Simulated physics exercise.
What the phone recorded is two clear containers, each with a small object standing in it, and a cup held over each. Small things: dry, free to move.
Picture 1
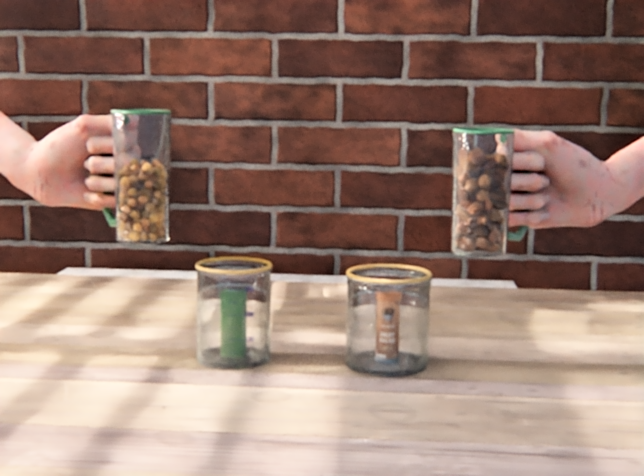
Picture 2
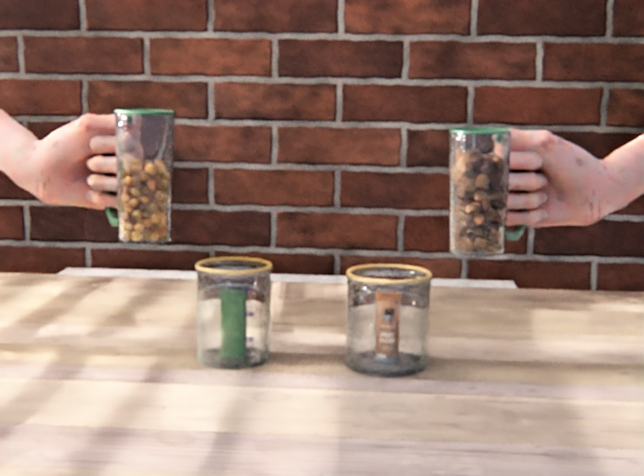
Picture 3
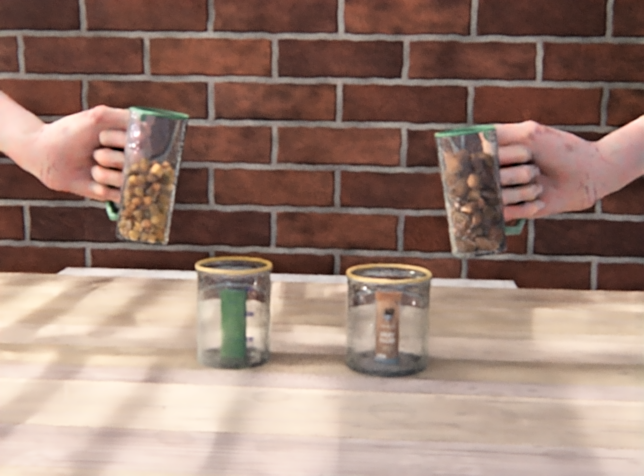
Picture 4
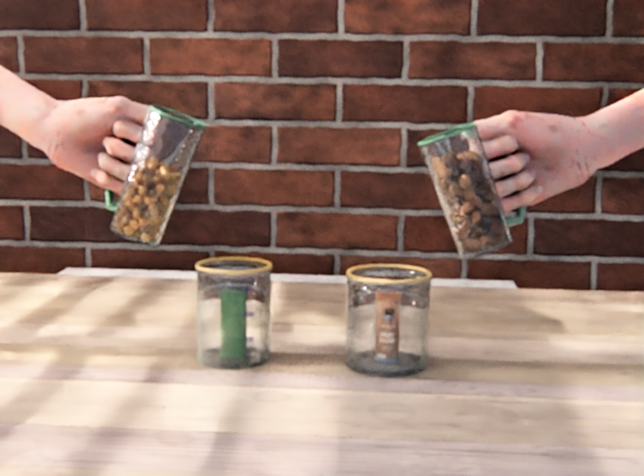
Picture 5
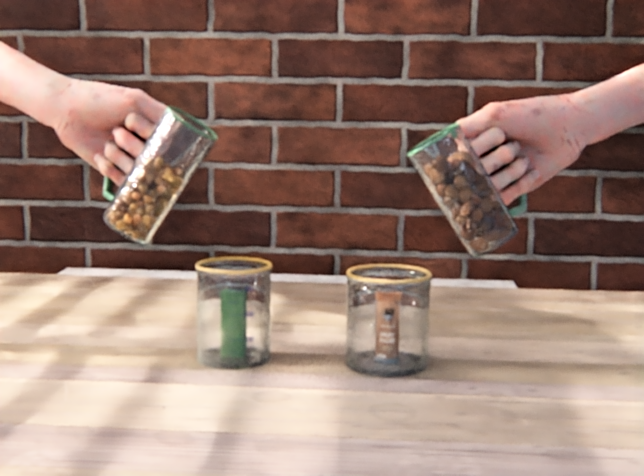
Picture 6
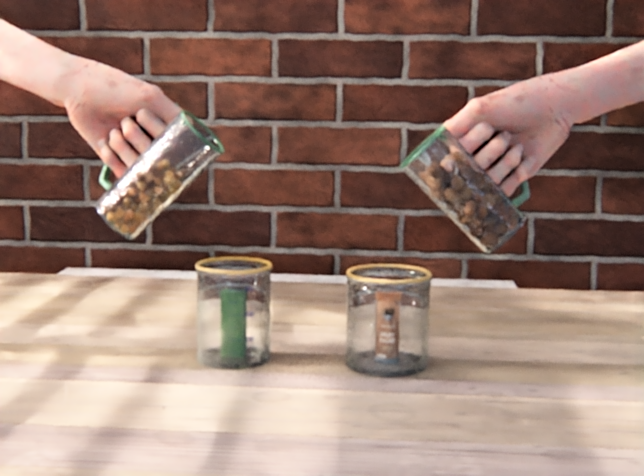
Two hands tilting clear cups of chickpeas and darker brown pieces inward above two glass containers holding small upright objects.
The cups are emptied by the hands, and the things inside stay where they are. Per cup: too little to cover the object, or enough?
Left object: Too little, right object: Too little.
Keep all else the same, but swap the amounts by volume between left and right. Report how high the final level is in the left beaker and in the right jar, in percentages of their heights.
70 and 45 percent.
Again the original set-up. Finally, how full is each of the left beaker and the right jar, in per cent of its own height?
Left: Roughly 55 %, right: 55 %.
Then, 0.52 s after the last picture, left beaker empty, all of its cupful still in the cup; right jar empty, all of its cupful still in the cup.
Then, 0.98 s after the last picture, left beaker nearly empty, most of its cupful still in the cup; right jar nearly empty, most of its cupful still in the cup.
Then, 1.37 s after the last picture, left beaker a third full, none of its cupful still in the cup, two pieces on the table; right jar half full, none of its cupful still in the cup.
At rest, left beaker half full (surface near (234, 308)), a few pieces on the table; right jar half full (surface near (388, 311)), nothing beside it; the left thing is still showing; the right thing is still showing.
